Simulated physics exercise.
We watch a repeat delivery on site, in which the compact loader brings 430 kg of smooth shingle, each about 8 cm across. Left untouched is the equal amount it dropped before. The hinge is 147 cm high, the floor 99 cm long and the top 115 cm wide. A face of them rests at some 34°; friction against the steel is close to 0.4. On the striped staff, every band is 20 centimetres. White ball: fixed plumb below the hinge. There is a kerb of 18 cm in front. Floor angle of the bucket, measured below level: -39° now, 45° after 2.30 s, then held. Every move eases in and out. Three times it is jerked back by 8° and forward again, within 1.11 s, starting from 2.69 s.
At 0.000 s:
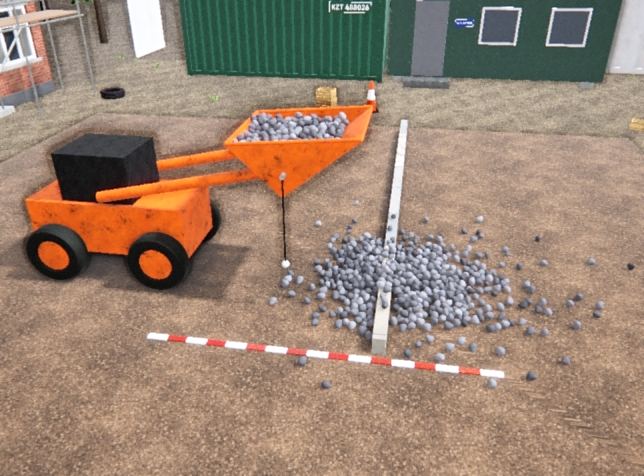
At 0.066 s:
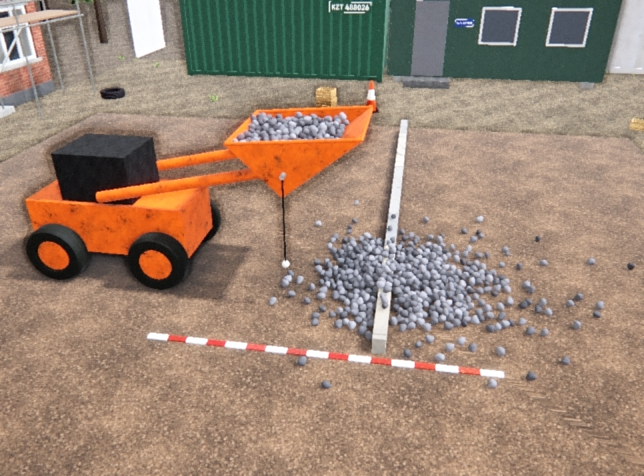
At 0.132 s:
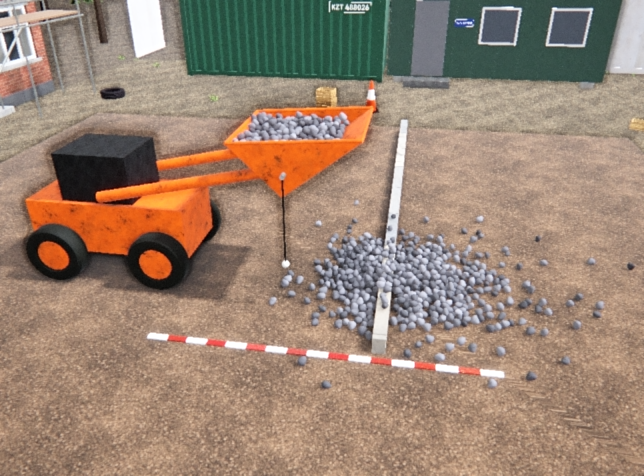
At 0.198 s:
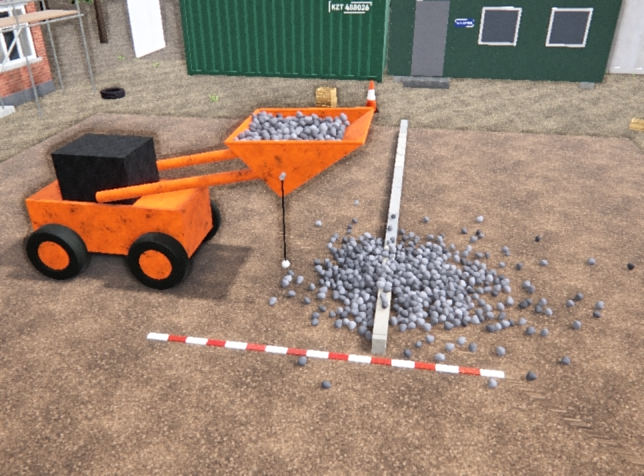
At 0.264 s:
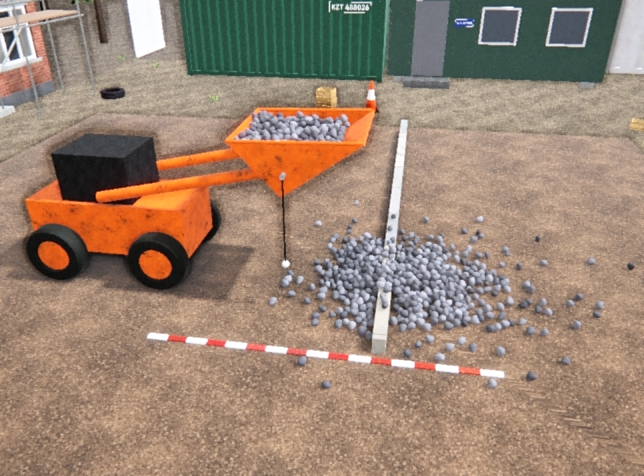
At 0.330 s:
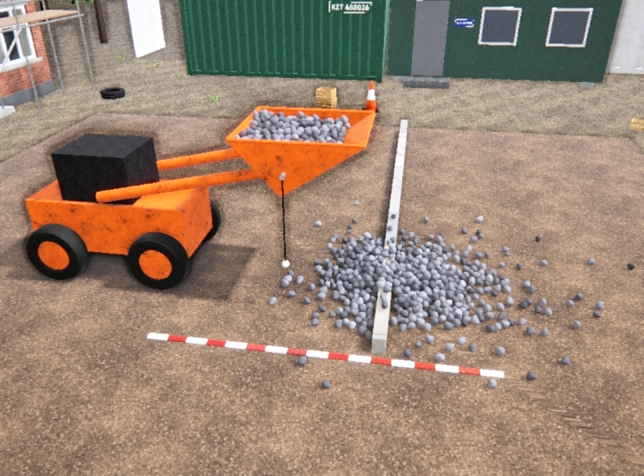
At the start, an orange loader on the left holds a raised bucket full of grey stones beside a scattered heap lying across a low kerb, behind a red-and-white striped staff. The bucket then tilts very slightly, its front lip lowering a touch, while the loader and heap stay still.
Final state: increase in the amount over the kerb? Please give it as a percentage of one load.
About 45 %.
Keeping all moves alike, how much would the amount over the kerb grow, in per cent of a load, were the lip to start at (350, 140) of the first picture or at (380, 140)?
Some 25 percent first and 75 percent second.
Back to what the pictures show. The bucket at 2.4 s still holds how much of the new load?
Some 5 %, roughly, is held.
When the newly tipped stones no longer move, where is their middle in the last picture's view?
Roughly at (378, 270) in the last picture.
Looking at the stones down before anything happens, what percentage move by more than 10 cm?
Some 20 percent, give or take.
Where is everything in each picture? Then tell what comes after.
In the first frame, the bucket is at -39°, its lip at (362, 140); the top of the load is at (308, 122). The earlier load is highest near (385, 271), 24 cm above ground level, 45 % on this side of the kerb, 55 % over the kerb.
In the second frame, the bucket is at -39°, its lip at (362, 140); the top of the load is at (308, 122); the stones move at 0.0 m/s on average.
In the third frame, the bucket is at -38°, its lip at (362, 141); the top of the load is at (298, 122); the stones move at 0.1 m/s on average.
The fourth frame shows lip at (363, 142), floor tilted -37°, highest stones at (296, 121); the stones move at 0.1 m/s on average.
The fifth frame shows lip at (364, 144), floor tilted -36°, highest stones at (274, 120); the stones move at 0.1 m/s on average.
In the sixth frame, the bucket is at -34°, its lip at (365, 147); the top of the load is at (261, 118); the stones move at 0.1 m/s on average.
After 1.7 s the floor is at 32°; in per cent of one load, 88 in the bucket, 58 on this side of the kerb, 55 over the kerb; the foremost stones are at (600, 302).
After 2.4 s the floor is at 45°; in per cent of one load, 3 in the bucket, 111 on this side of the kerb, 86 over the kerb; the foremost stones are at (600, 302).
After 4.2 s the floor is at 45°; in per cent of one load, 0 in the bucket, 100 on this side of the kerb, 100 over the kerb; the foremost stones are at (600, 302).
After 6.9 s the floor is at 45°; in per cent of one load, 0 in the bucket, 100 on this side of the kerb, 100 over the kerb; the foremost stones are at (600, 302). Net gain over the kerb, 45.
